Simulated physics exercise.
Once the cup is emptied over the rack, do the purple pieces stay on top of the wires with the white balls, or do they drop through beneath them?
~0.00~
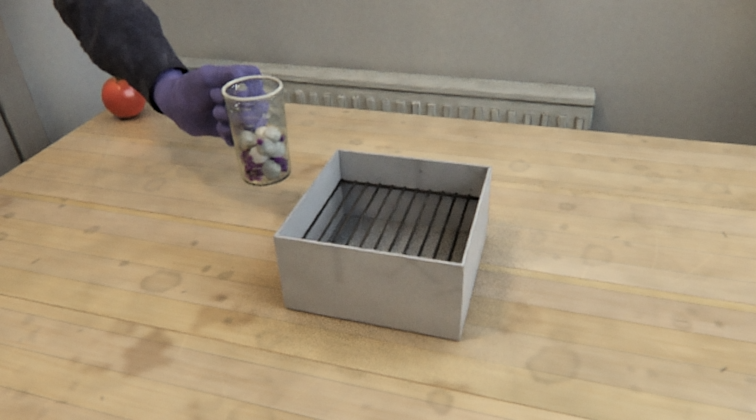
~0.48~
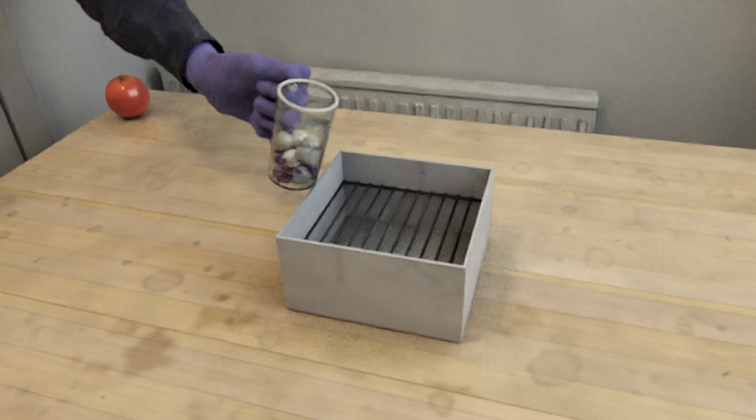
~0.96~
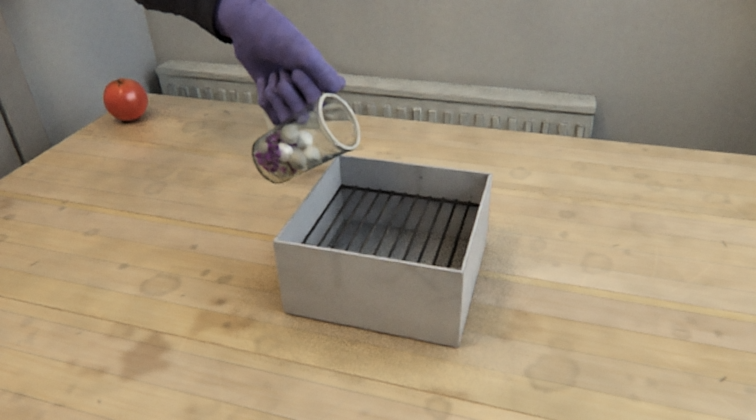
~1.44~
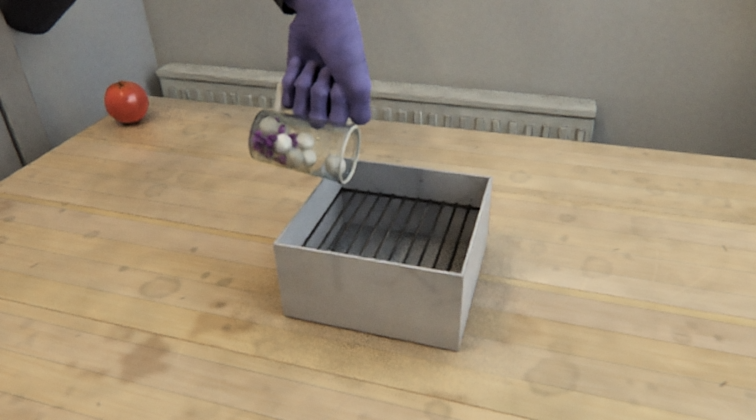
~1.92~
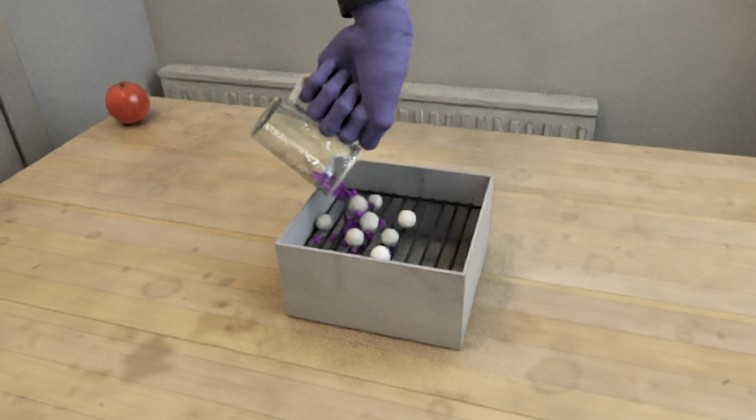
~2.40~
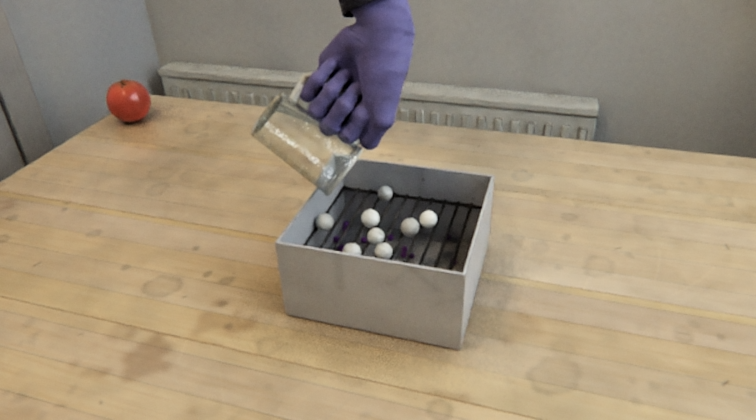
The purple pieces drop through and end up beneath the wires, while the white balls are caught on top.
In the video, a purple-gloved hand carries a clear cup of white balls and small purple pieces over a grey box with a black wire rack and tips it out; the white balls stay on the wires while the purple pieces end up below.
